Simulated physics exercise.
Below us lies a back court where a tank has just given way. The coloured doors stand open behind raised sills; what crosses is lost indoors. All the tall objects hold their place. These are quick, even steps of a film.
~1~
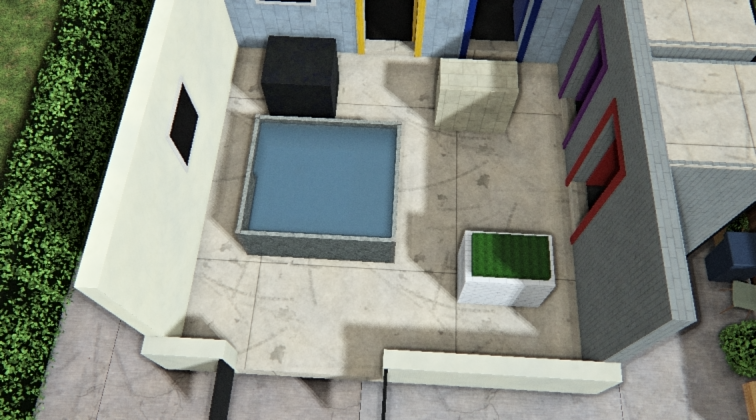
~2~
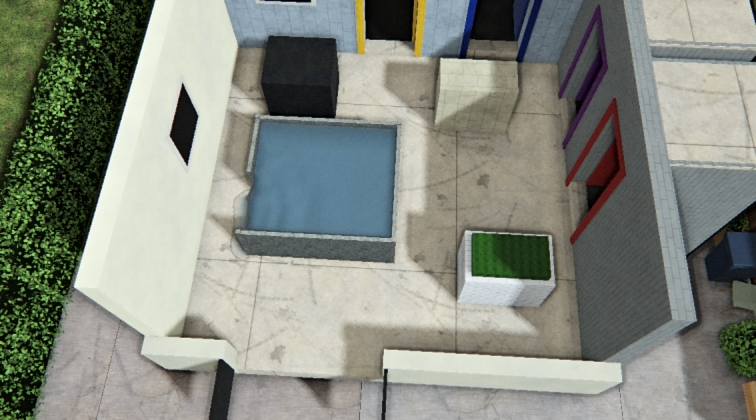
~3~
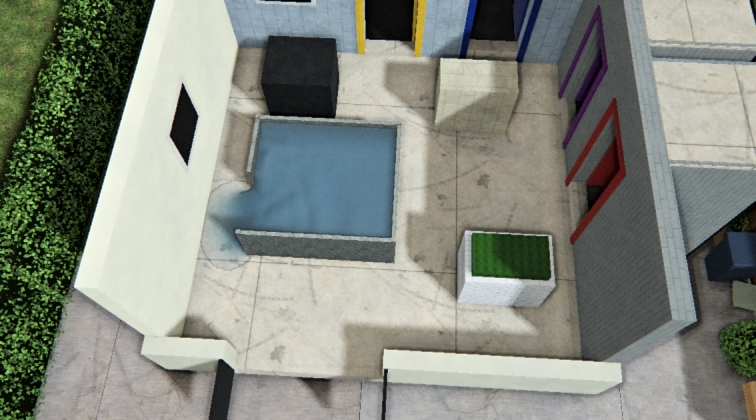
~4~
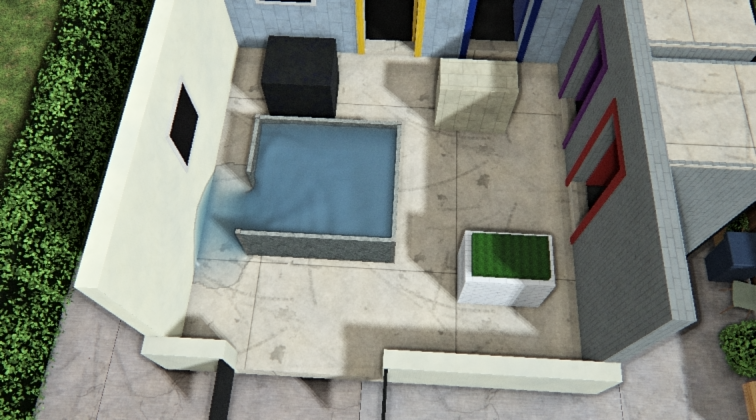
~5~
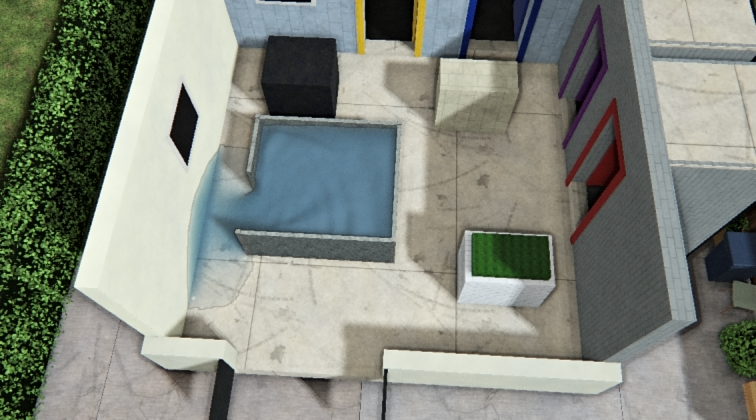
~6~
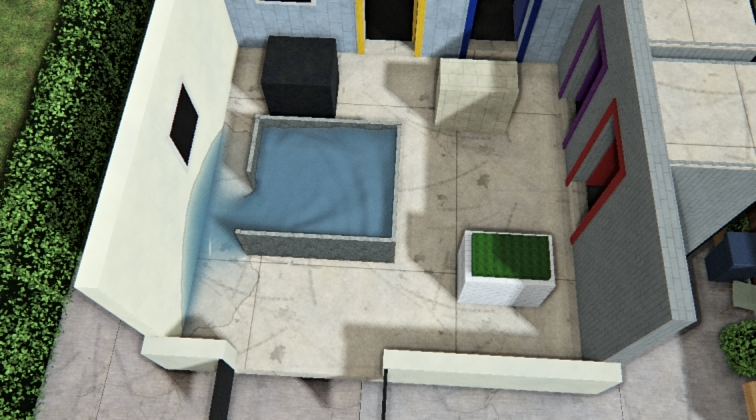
We see a walled courtyard from above, with a blue water tank, dark and pale blocks, and a green-topped white box. Water pours from the tank's left side, reaches the left wall, and spreads along it in both directions.
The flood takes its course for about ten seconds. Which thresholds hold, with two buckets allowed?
In the end: The blue door holds within the limit; the purple door floods; the yellow door holds within the limit; the red door holds within the limit.
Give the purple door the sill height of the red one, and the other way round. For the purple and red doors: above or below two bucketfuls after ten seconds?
In short: Purple door keeps below it, red door floods.
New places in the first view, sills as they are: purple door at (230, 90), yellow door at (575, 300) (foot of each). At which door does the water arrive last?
Last comes the red door.
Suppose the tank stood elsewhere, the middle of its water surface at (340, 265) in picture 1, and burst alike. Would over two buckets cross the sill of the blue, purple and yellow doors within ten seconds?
My reading: Blue door stays under, purple door takes more, yellow door is under.
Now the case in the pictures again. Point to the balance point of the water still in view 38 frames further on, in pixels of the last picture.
At about (353, 195).
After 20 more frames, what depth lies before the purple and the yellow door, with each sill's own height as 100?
Roughly 0 per cent, then 50 per cent.
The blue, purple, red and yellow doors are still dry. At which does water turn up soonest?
First comes the yellow-painted one.
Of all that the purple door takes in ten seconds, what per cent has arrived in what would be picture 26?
I make it 0 per cent.
A moment on, water covers 20 % of the floor; the blue door not reached, the purple door not reached, the yellow door not reached, the red door not reached.
Next, water covers 35 % of the floor; the blue door not reached, the purple door not reached, the yellow door not reached, the red door not reached.
Then, water covers 65 % of the floor; the blue door wet at the sill, nothing in, the purple door not reached, the yellow door wet at the sill, nothing in, the red door not reached.
Later, water covers 95 % of the floor; the blue door wet at the sill, nothing in, the purple door over two buckets in, the yellow door wet at the sill, nothing in, the red door wet at the sill, nothing in.
In the end, water covers 100 % of the floor; the blue door wet at the sill, nothing in, the purple door far over two buckets in, the yellow door wet at the sill, nothing in, the red door wet at the sill, nothing in.
